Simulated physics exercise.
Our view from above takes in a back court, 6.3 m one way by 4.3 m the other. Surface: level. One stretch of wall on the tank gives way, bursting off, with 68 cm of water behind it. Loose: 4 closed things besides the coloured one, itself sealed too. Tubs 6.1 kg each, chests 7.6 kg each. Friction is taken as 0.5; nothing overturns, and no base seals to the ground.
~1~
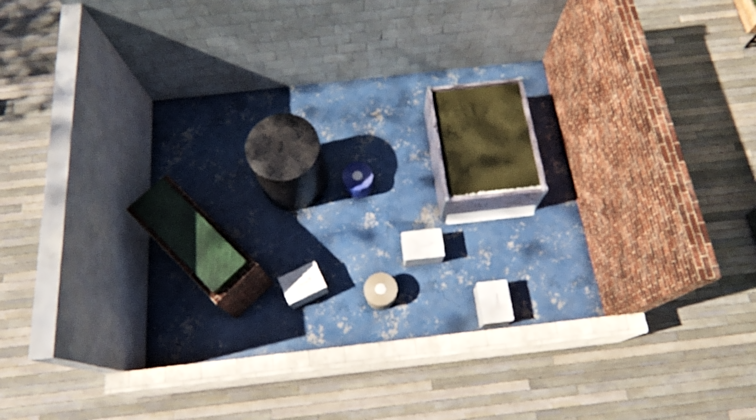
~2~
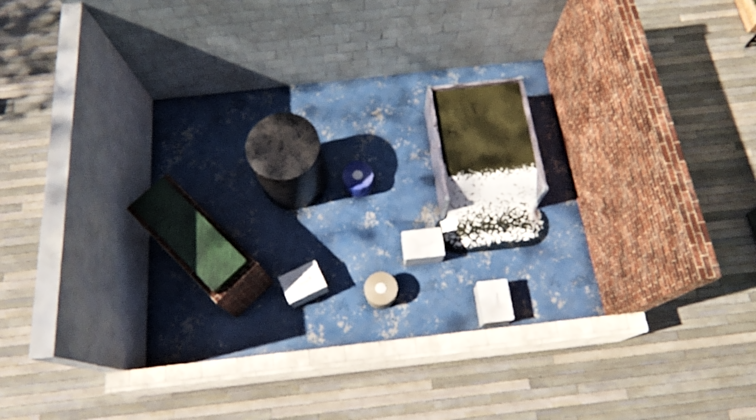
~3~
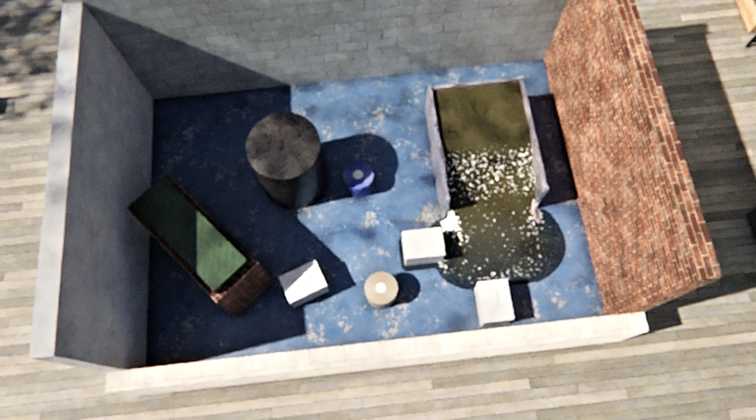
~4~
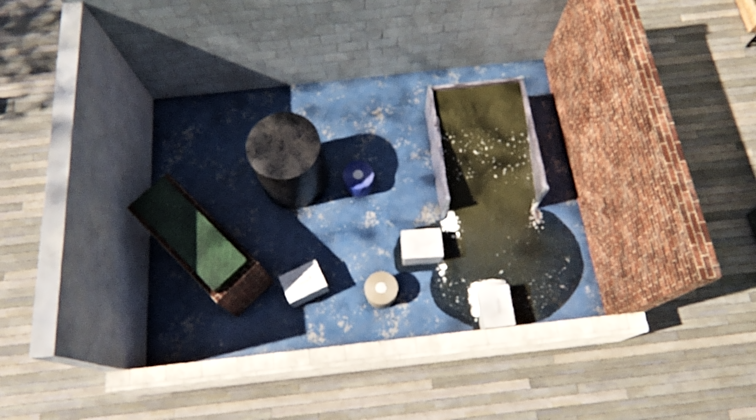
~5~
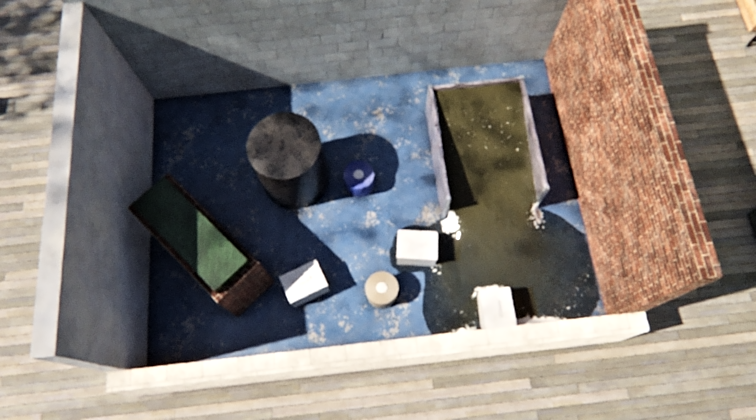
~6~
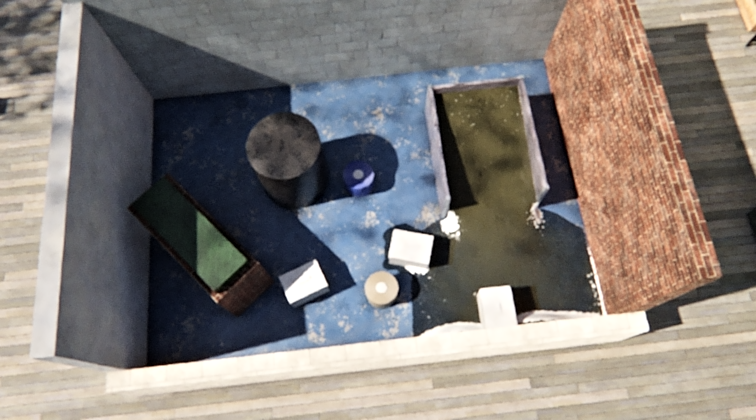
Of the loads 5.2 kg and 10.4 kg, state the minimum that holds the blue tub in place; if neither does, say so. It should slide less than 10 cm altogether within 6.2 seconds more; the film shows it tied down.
Lightweight loses, heavyweight wins.
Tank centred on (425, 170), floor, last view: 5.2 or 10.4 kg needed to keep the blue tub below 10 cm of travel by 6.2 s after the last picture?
In that case the answer is that either mass works.
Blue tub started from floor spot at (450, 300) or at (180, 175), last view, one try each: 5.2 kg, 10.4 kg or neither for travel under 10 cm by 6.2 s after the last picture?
Try 1: Both insufficient. Try 2: Both insufficient.
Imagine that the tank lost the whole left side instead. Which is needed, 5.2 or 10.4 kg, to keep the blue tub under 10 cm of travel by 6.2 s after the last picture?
Under that change, both options fail.
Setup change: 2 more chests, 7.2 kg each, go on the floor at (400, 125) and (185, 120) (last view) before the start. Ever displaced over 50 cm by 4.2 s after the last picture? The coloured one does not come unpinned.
Going through them in that order, the answers are not too far and not too far.
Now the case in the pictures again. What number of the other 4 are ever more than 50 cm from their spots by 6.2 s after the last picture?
By my tally, 4.
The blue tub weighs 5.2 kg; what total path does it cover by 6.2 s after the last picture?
About 60 cm altogether.
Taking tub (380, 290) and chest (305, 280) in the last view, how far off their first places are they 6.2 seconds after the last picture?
In order, they end up 300 cm and 300 cm from where they began.
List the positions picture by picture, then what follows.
In the first picture, the blue tub at (357, 176), on the bottom; water covers 2.3 m2; 0 of 5 have shifted.
In the second picture, the blue tub at (358, 175), on the bottom; 3.1 m2 under water; 0 of 5 have shifted.
In the third picture, the blue tub at (358, 175) rests on the ground; water covers 4.0 m2; 0 of 5 have shifted.
In the fourth picture, the blue tub at (358, 175), on the bottom; 5.2 m2 under water; 1 of 5 have shifted.
In the fifth picture, the blue tub at (359, 175) rests on the ground; 6.2 m2 under water; 2 of 5 have shifted.
In the sixth picture, the blue tub at (358, 175), on the bottom; water covers 6.6 m2; 2 of 5 have shifted.
Then, 0.6 s after the last picture the blue tub would be 0 cm from its start with 5.2 kg and 0 cm from its start with 10.4 kg; 0 cm of water round it then.
Then, 2.3 s after the last picture the blue tub would be 0 cm from its start with 5.2 kg and 0 cm from its start with 10.4 kg; 1 cm of water round it then.
Then, 4.2 s after the last picture the blue tub would be 36 cm from its start with 5.2 kg and 3 cm from its start with 10.4 kg; 3 cm of water round it then.
Then, 6.2 s after the last picture the blue tub would be 56 cm from its start with 5.2 kg and 3 cm from its start with 10.4 kg; 4 cm of water round it then.
